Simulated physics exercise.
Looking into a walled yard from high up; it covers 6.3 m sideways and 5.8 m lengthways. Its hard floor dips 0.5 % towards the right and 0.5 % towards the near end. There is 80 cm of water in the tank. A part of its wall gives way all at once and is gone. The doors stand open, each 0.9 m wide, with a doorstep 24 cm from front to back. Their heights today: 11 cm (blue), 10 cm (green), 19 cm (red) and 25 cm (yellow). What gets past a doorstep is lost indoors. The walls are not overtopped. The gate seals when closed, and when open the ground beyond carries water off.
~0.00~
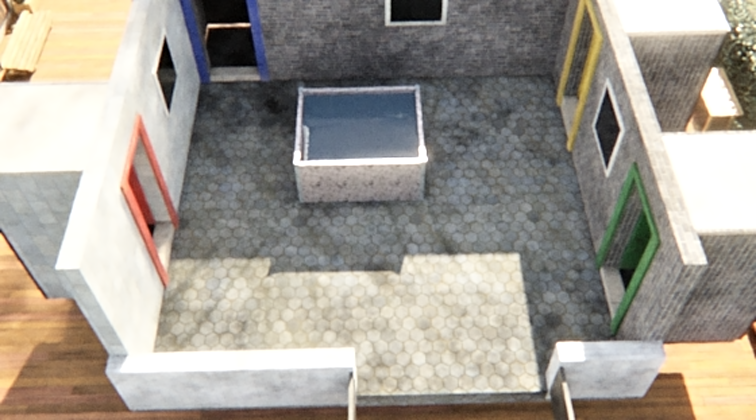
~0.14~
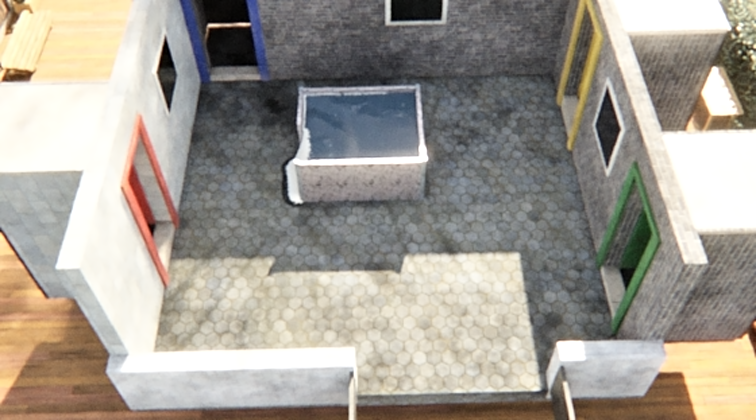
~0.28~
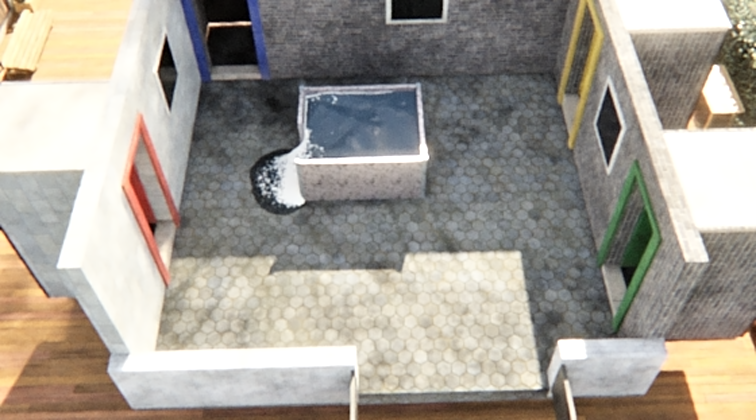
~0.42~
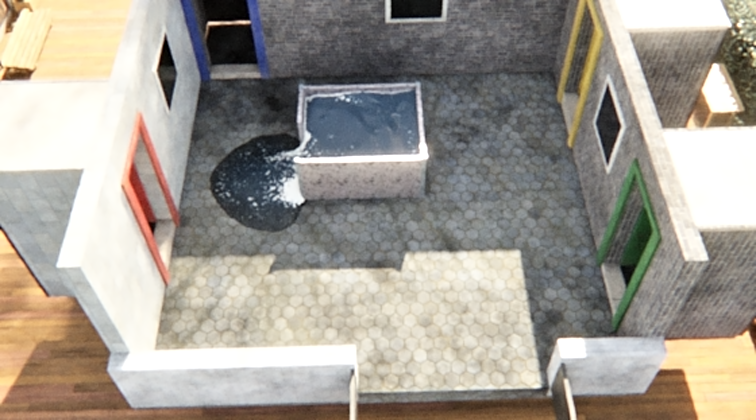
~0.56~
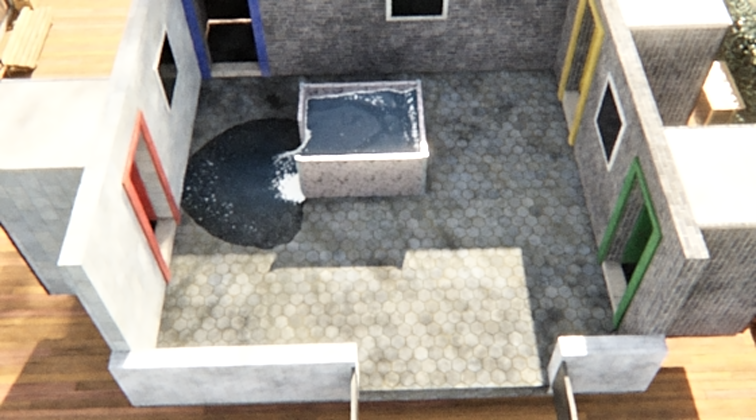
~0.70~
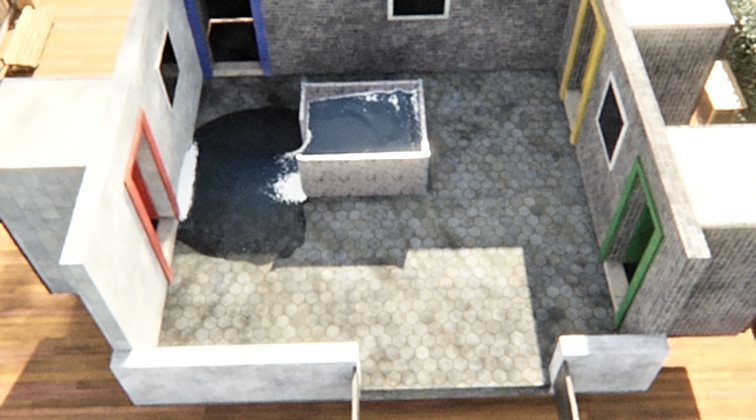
A walled yard with a grey hexagon-tiled floor is seen from high above, its near part in sunlight. A raised rectangular tank of dark water stands towards the back, with a blue door frame at the back left, a red one on the left wall, and yellow and green ones on the right. Water bursts from the tank's left side, foaming white, and spreads in a dark, widening pool to the left wall and towards the near side, while the camera stays almost still.
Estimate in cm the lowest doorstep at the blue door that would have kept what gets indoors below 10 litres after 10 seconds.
It would have to be roughly 24 cm high.
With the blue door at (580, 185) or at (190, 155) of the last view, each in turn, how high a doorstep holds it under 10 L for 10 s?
About 9.0 and 31 cm.
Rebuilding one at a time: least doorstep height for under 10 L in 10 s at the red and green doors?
Roughly 23 cm at red and 7.5 cm at green.
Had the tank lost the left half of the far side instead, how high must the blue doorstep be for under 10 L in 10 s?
Some 26 cm.
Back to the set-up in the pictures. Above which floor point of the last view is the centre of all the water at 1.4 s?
Around (310, 168).
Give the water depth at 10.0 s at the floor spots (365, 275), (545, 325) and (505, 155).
Roughly 2, 6 and 6 cm, in turn.
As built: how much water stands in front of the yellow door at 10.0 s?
About 8.5 cm.
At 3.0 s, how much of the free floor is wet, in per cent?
Near 35 per cent is wet.
After 1.4 s water covers 20 % of the floor, deepest (40 cm) near (197, 187); 3 cm at the blue door, 0 litres in over its 11 cm doorstep.
After 3.0 s water covers 35 % of the floor, deepest (28 cm) near (155, 365); 22 cm at the blue door, 72 litres in over its 11 cm doorstep.
After 10.0 s water covers 95 % of the floor, deepest (11 cm) near (435, 172); 5 cm at the blue door, 130 litres in over its 11 cm doorstep.
At the blue door as built, the water arrived by 1.4 s and peaked near 24 cm at 2.2 s.
Run again over the same 10 s with other heights there, 25 litres in over 20 cm, 4 litres over 27 cm. The limit of 10 litres is kept from about 24 cm up.
